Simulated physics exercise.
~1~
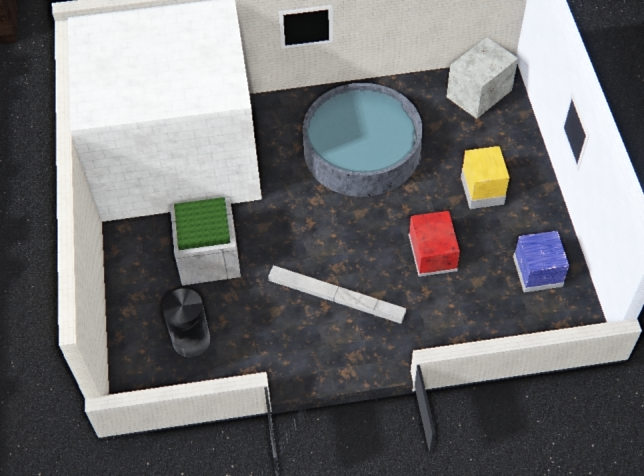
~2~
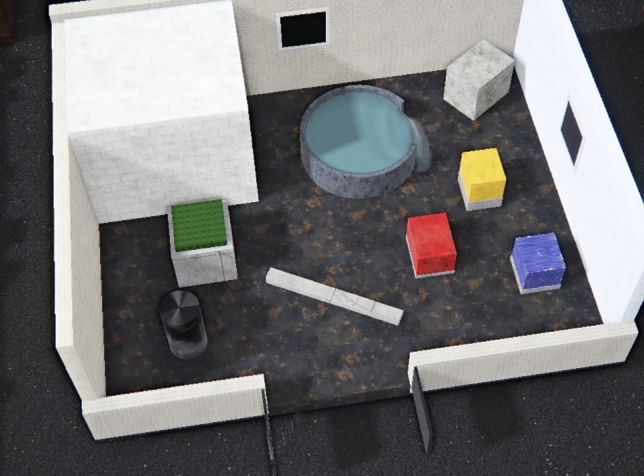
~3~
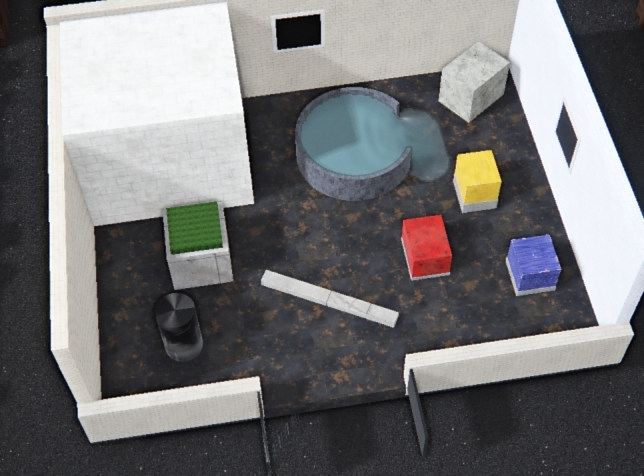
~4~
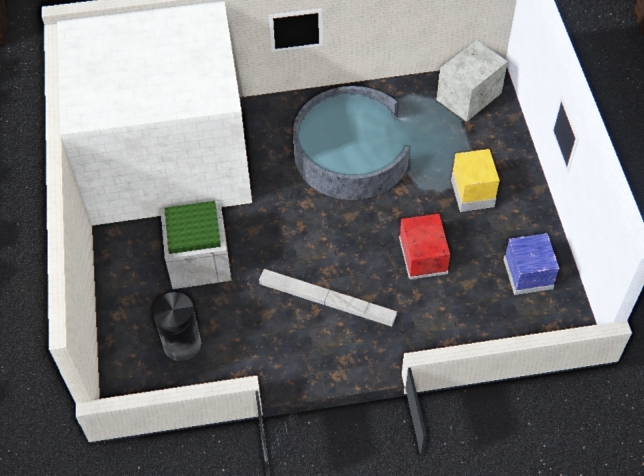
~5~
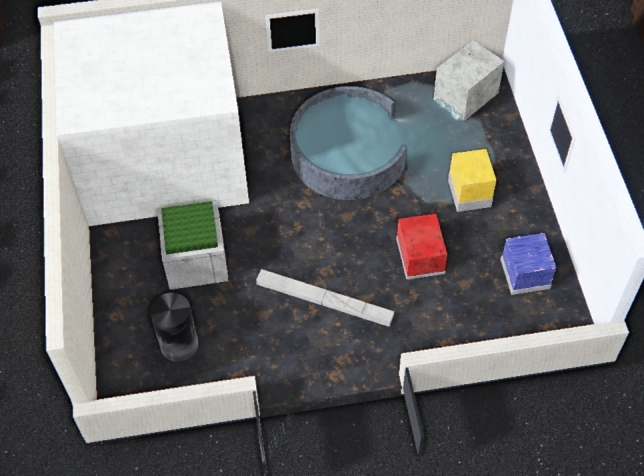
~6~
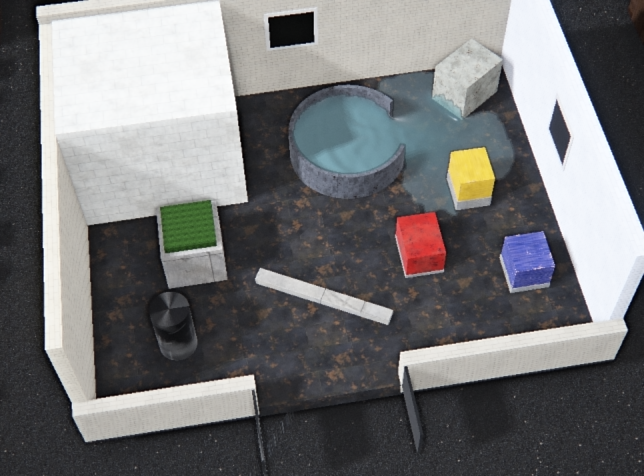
Walled yard with a white corner building and a round pool, water pouring through its right side and spreading around a yellow-topped block.
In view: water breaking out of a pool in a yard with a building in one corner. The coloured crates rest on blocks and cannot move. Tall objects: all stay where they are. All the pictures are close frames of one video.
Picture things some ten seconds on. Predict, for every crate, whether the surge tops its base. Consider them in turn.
In the end the red crate is going to be reached by the water; the yellow crate is going to stay clear of the water; the blue crate is going to be reached by the water.
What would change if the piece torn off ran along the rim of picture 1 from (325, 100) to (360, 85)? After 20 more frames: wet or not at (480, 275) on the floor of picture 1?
Logged for the spot: Never reached.
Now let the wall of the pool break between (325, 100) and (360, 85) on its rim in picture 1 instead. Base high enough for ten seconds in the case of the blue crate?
The blue crate is not overtopped.
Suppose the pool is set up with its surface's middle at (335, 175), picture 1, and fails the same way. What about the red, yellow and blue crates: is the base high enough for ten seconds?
One by one: The red one is topped; the yellow one ends up wet; the blue one takes water.
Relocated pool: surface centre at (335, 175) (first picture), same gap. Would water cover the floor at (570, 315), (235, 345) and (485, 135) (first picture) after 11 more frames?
First unwetted; next unwetted; last drenched.
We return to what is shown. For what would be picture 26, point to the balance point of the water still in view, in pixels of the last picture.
I reckon somewhere around (428, 157).
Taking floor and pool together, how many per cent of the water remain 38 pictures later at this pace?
I make it 100 per cent.
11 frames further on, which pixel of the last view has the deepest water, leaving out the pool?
That would be (532, 159).
A moment on, water covers 15 % of the floor; the red crate water round its plinth, the yellow crate water round its plinth, the blue crate not reached.
Next, water covers 20 % of the floor; the red crate water round its plinth, the yellow crate water round its plinth, the blue crate water round its plinth.
Then, water covers 35 % of the floor; the red crate water round its plinth, the yellow crate water round its plinth, the blue crate water round its plinth.
Later, water covers 55 % of the floor; the red crate water round its plinth, the yellow crate water round its plinth, the blue crate water round its plinth.
In the end, water covers 85 % of the floor; the red crate was topped, the yellow crate stayed above the water, the blue crate was topped.
